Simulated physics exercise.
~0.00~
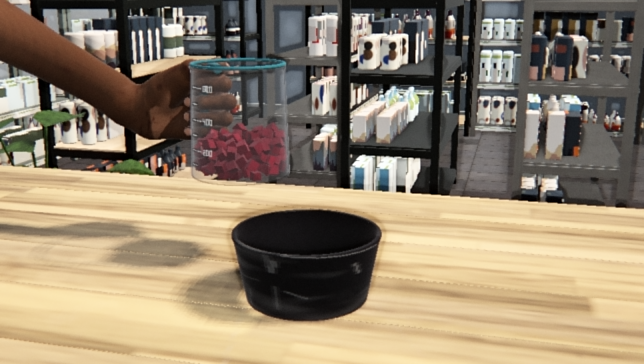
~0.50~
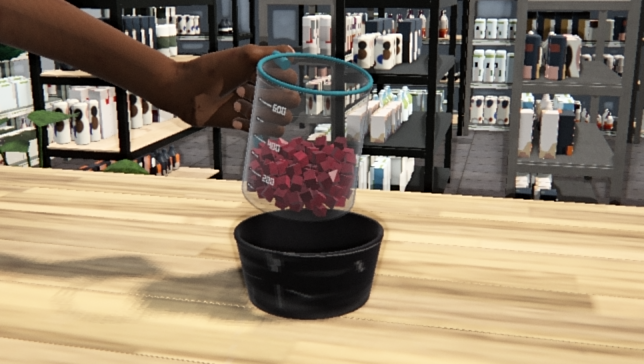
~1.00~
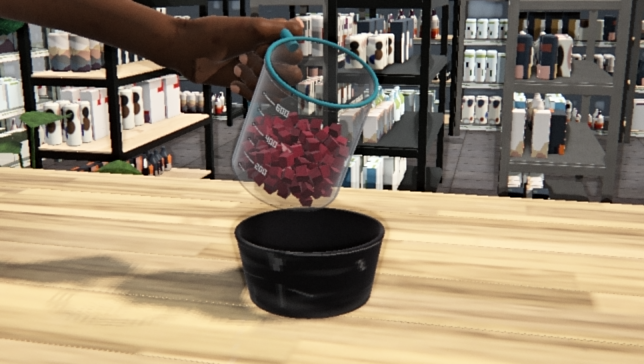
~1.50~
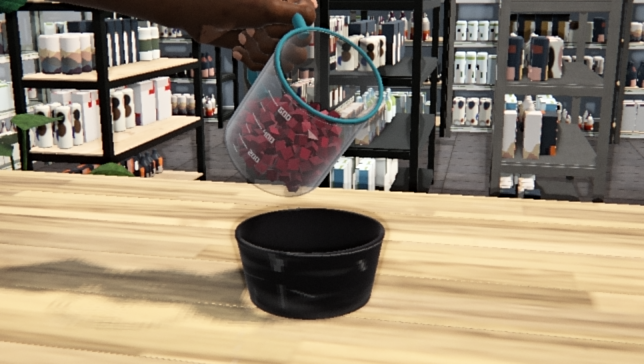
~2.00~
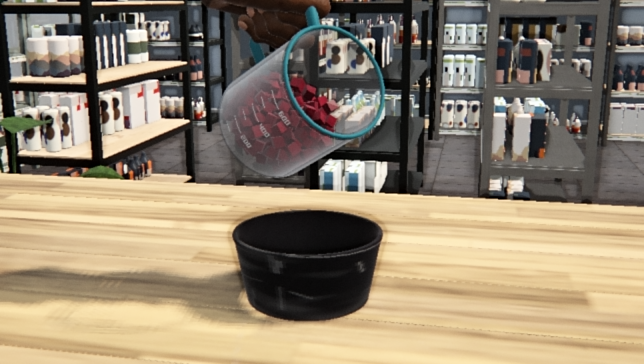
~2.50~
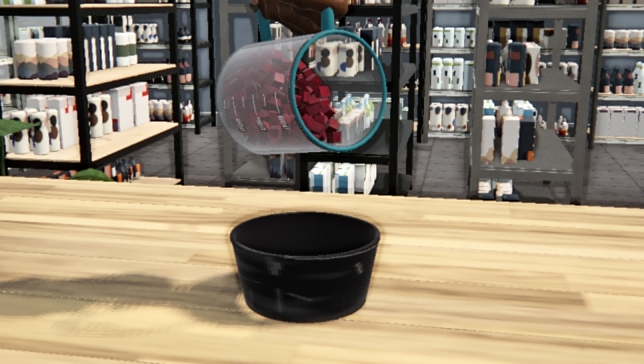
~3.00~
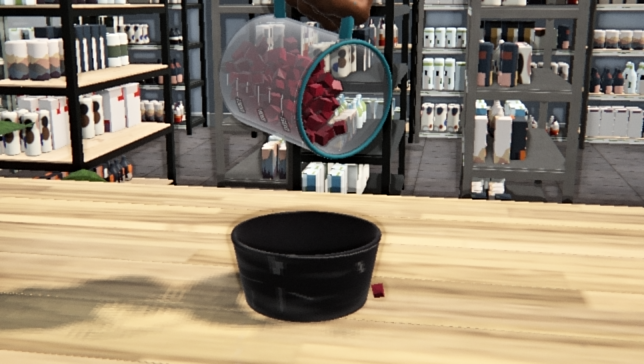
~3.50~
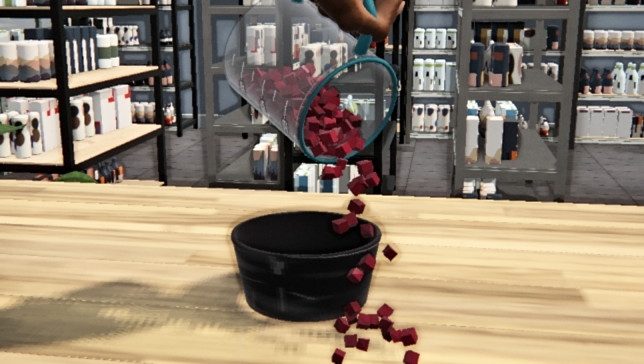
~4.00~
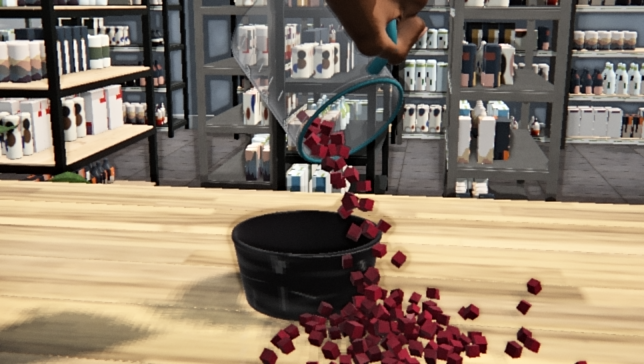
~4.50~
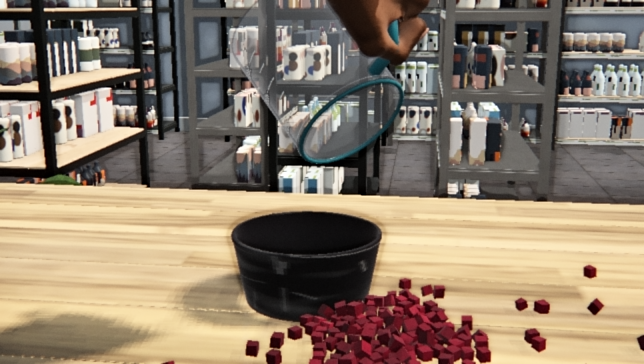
Hand tipping a clear jug of dark red cubes above a black bowl, spilling them all onto the wooden table beside it.
